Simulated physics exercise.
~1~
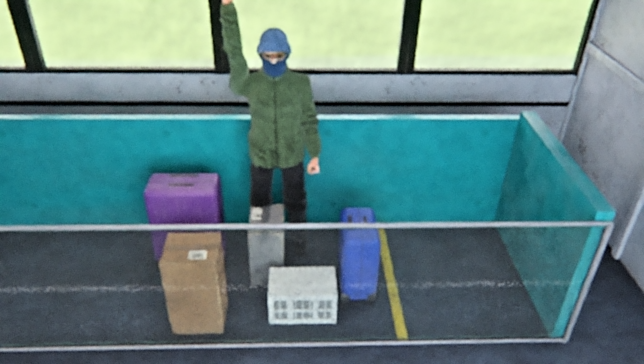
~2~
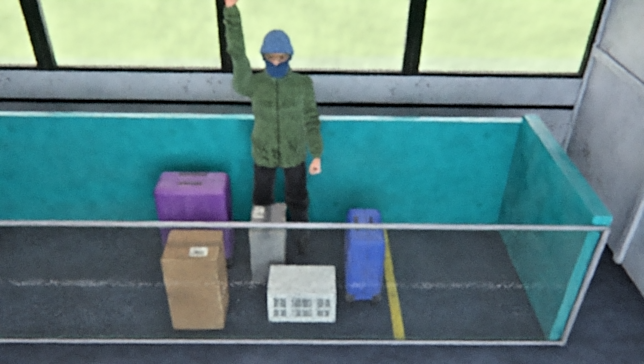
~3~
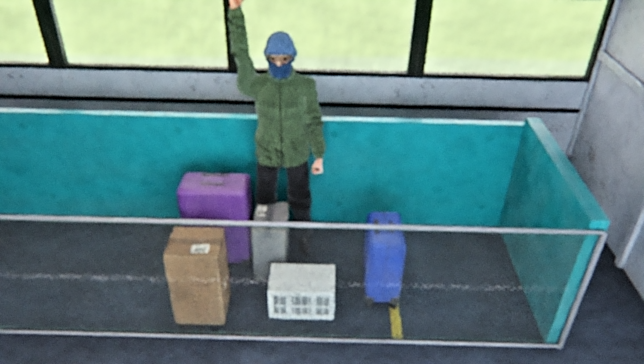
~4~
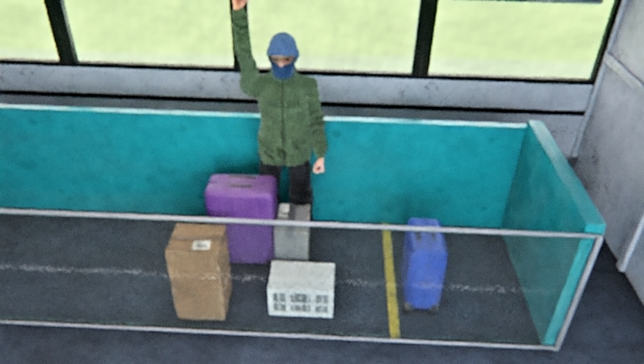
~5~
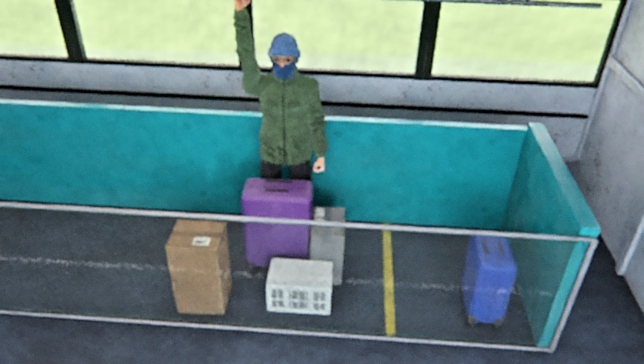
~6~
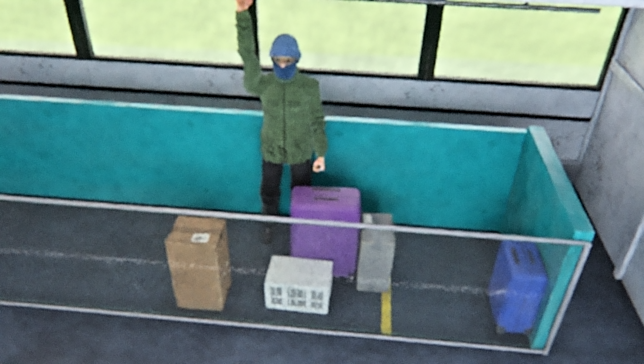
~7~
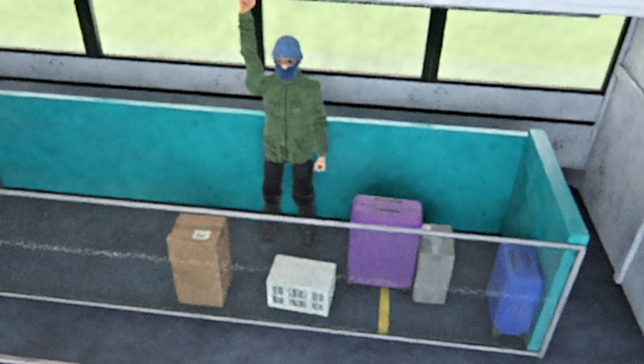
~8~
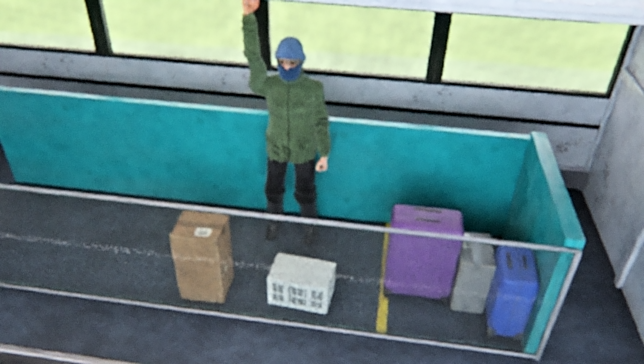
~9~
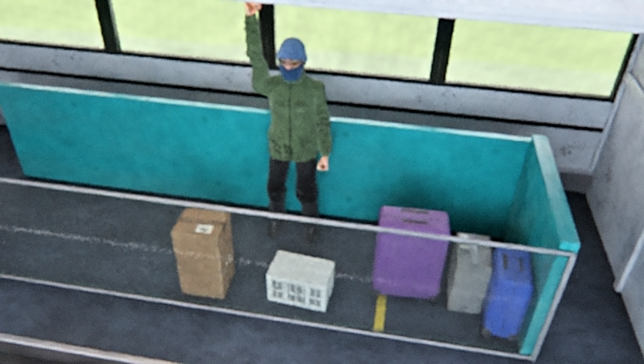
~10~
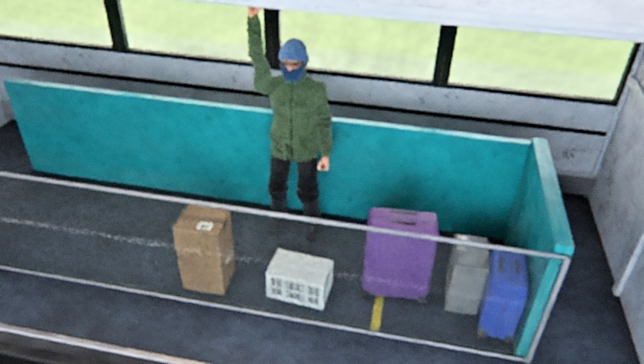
Blue, purple and grey luggage slides right past the yellow line, and the purple case eases back.
